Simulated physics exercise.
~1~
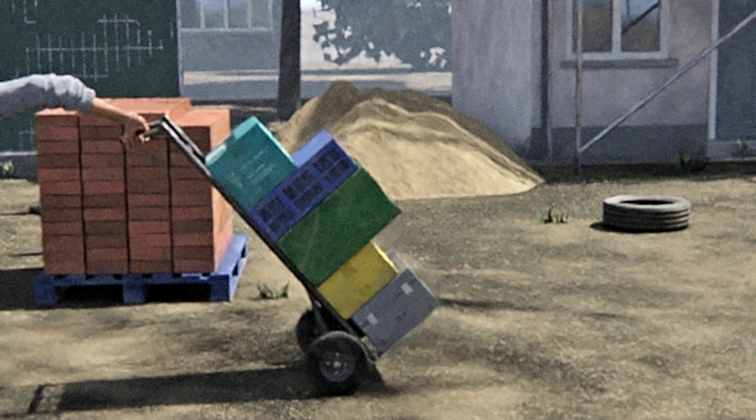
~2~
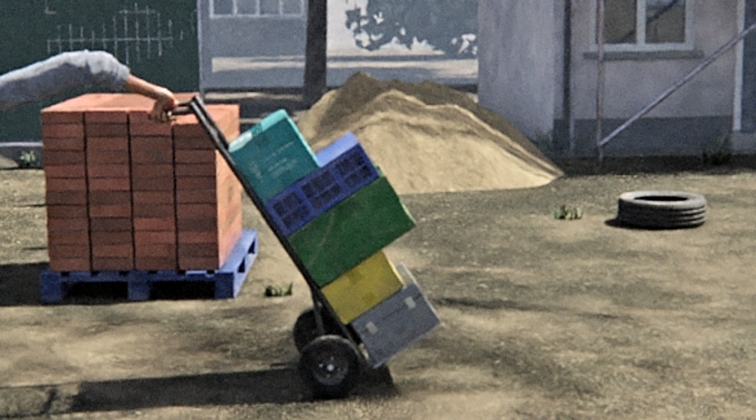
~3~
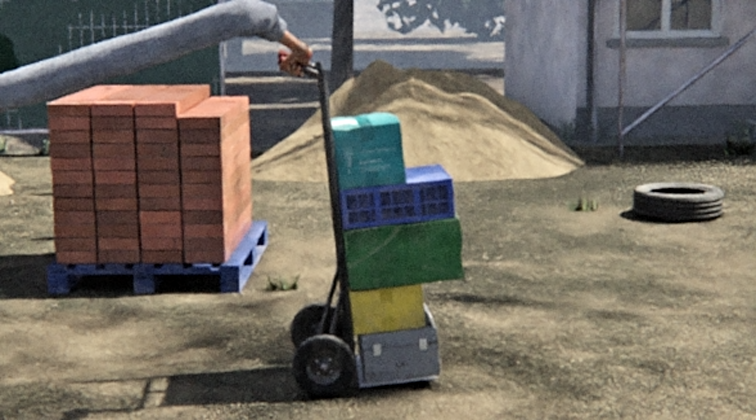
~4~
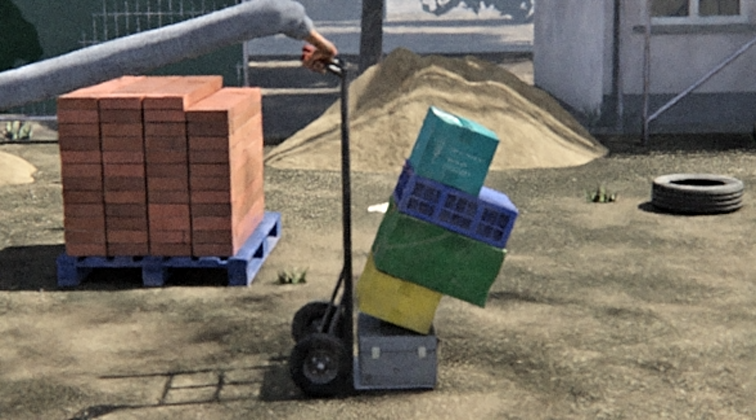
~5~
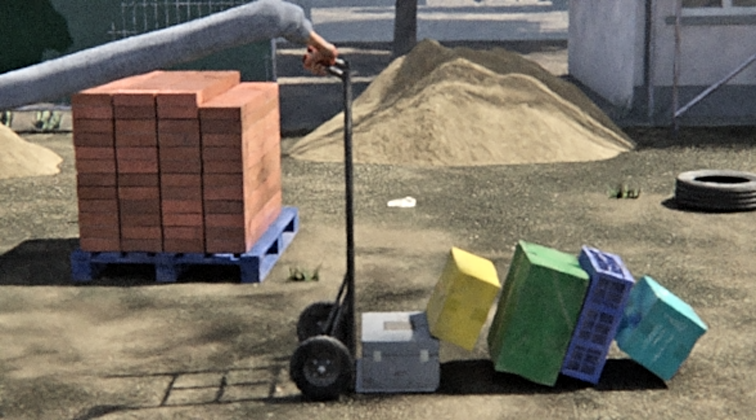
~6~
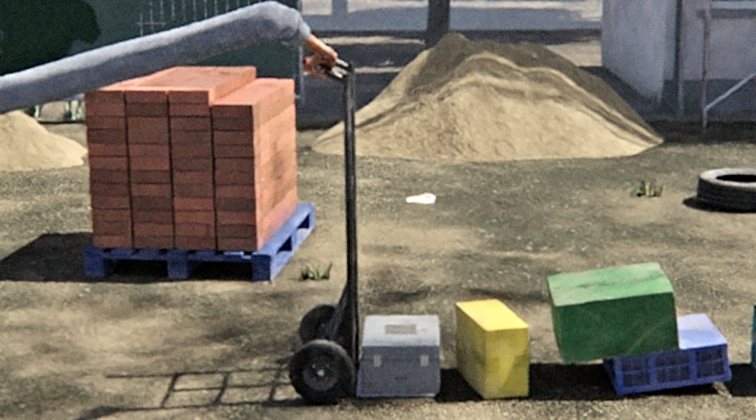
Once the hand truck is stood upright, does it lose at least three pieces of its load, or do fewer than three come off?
It loses at least three pieces. The yellow box, the green parcel, the blue crate and the turquoise parcel all come off, and only the grey toolbox stays in place.
